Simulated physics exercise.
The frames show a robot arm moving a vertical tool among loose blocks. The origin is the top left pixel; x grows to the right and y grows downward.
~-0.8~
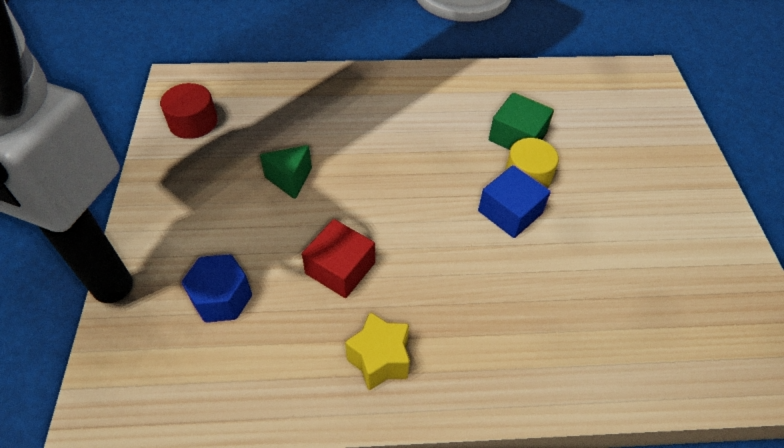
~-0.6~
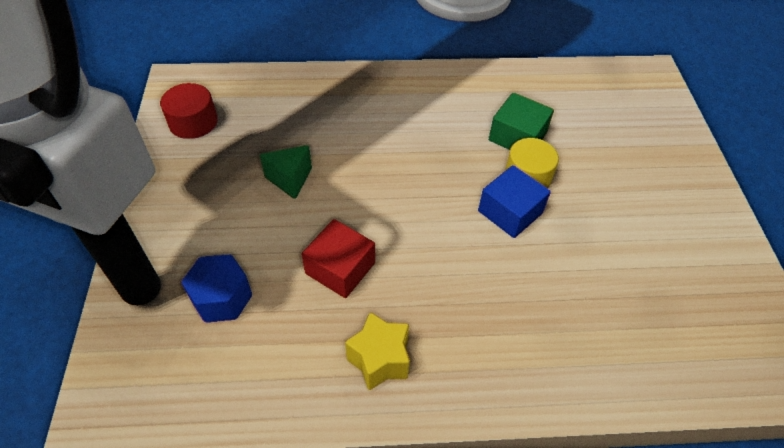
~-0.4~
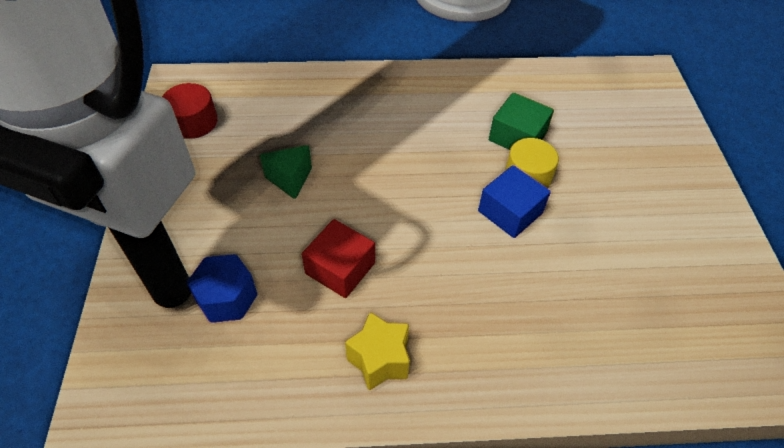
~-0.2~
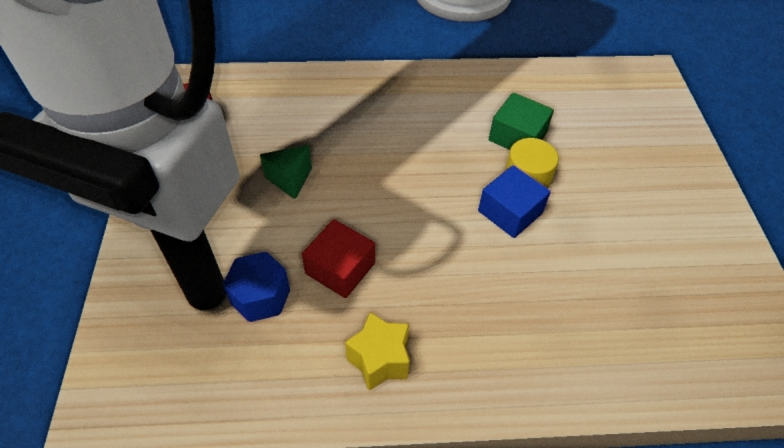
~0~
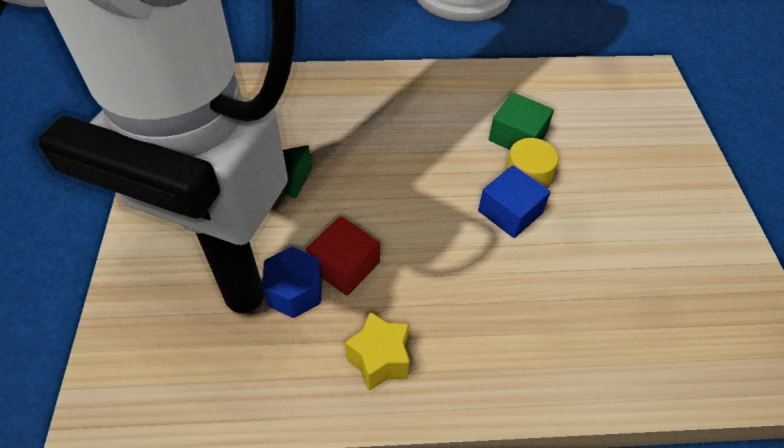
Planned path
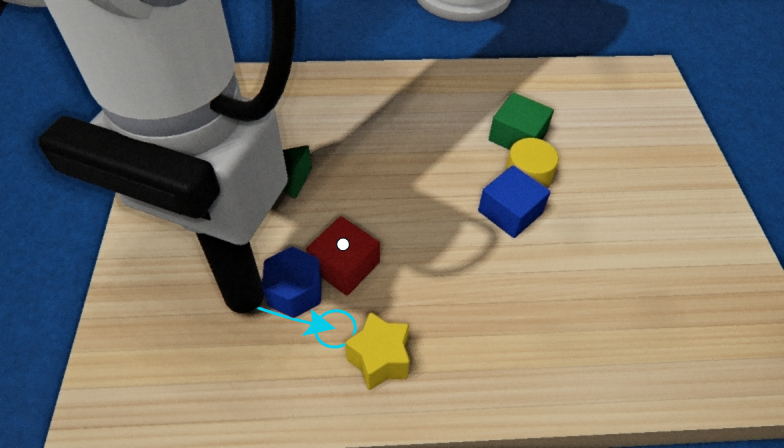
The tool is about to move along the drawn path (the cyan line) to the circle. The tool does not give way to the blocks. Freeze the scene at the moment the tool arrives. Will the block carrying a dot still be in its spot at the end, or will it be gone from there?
By then it is displaced.
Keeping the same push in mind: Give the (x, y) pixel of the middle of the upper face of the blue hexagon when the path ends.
(355, 271)
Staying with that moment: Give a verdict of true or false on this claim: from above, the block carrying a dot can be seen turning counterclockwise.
The statement is true.
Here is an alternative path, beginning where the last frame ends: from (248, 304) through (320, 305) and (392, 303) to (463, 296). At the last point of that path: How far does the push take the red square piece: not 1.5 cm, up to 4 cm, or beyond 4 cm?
The distance will be above 4 cm.
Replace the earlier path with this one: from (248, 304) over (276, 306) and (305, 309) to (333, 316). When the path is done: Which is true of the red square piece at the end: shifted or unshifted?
Here the red square piece moves off its spot.
Drawn move, from (248, 304) through (290, 318) to (335, 329); the dot is on the red square piece.
What follows on the original path. Halfway along, tool at (290, 312); blue hexagon at (324, 270), turned 45° anticlockwise; red square piece at (357, 232).
At the end, tool at (335, 322); blue hexagon at (355, 271), turned 70° anticlockwise; red square piece at (367, 226), turned 20° anticlockwise; yellow star still.
